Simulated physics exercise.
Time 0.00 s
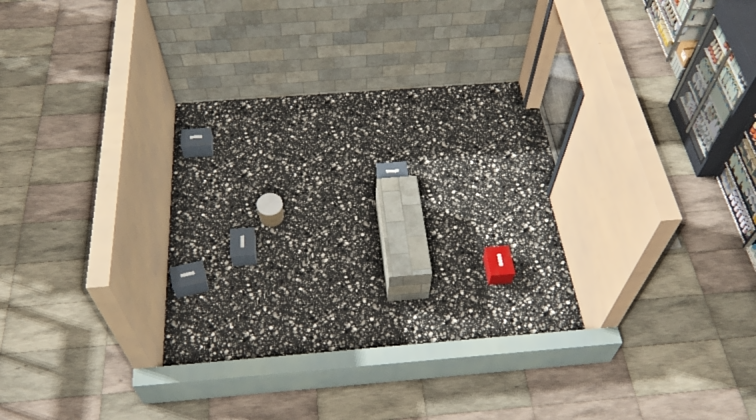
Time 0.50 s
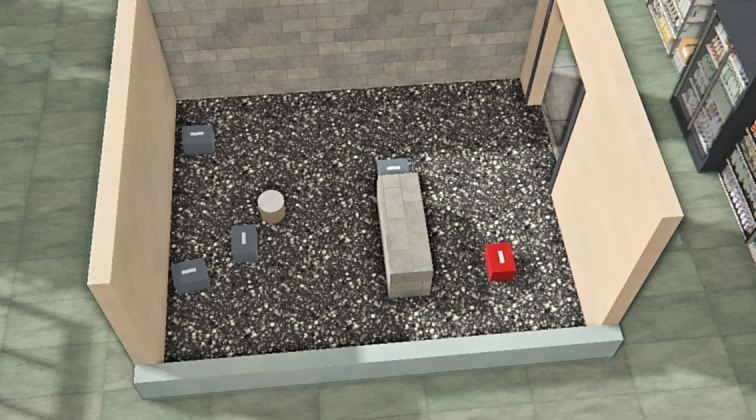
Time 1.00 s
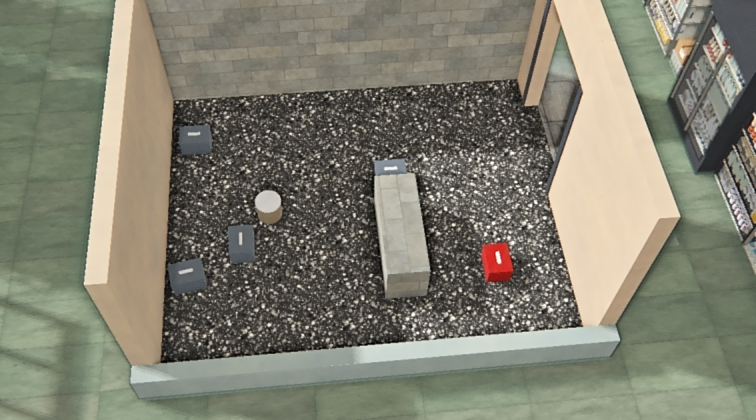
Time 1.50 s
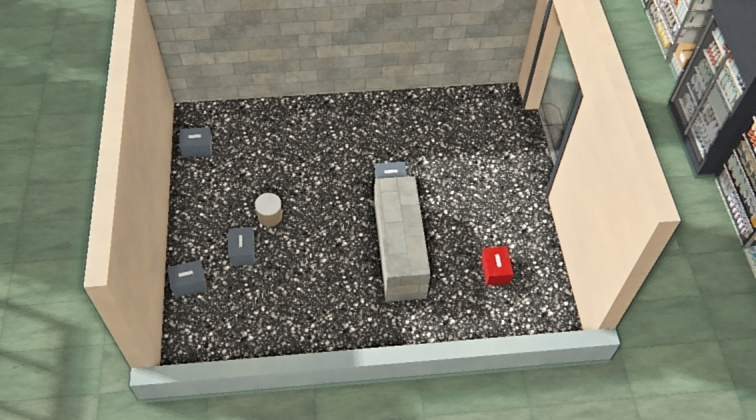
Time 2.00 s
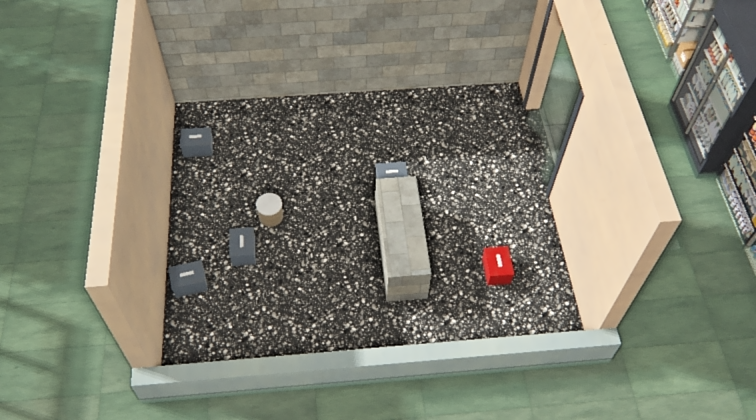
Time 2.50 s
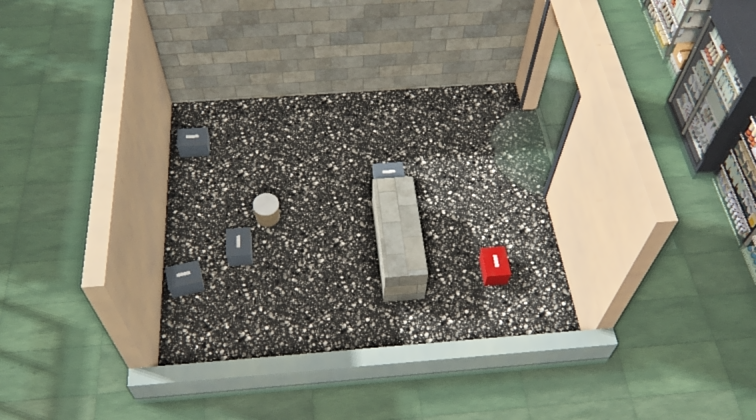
Small shop with dark speckled floor, a clear patch of water appearing inside the right-hand doorway while the red tote stays still.
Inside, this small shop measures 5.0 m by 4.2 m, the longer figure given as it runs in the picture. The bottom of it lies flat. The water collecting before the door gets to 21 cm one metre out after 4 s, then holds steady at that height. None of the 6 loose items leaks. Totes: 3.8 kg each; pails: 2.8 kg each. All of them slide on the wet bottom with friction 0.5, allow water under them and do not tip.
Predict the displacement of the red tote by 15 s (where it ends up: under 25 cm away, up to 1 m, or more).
It winds up a bit off.
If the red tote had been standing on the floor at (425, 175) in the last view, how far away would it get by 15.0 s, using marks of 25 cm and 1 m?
Short answer, it is taken a long way.
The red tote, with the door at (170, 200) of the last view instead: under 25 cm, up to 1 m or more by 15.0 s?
You'd see the red tote wander off a long way.
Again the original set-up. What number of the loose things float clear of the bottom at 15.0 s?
At that point I count 6.
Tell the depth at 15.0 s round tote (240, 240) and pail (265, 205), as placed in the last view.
About 11 and 10 cm.
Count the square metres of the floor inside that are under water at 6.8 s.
My estimate is roughly 15 m2.
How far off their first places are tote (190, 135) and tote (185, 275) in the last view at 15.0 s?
Respectively 250 and 100 centimetres.
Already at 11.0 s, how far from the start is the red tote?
Around 30 centimetres.
After 3.5 s the red tote is near (496, 261), 0.0 m from its start, aground; 0 afloat.
After 6.8 s the red tote is near (496, 261), 0.0 m from its start, aground; 2 afloat.
After 11.0 s the red tote is near (516, 279), 0.3 m from its start, afloat; 6 afloat.
After 15.0 s the red tote is near (479, 215), 0.7 m from its start, afloat; 6 afloat.
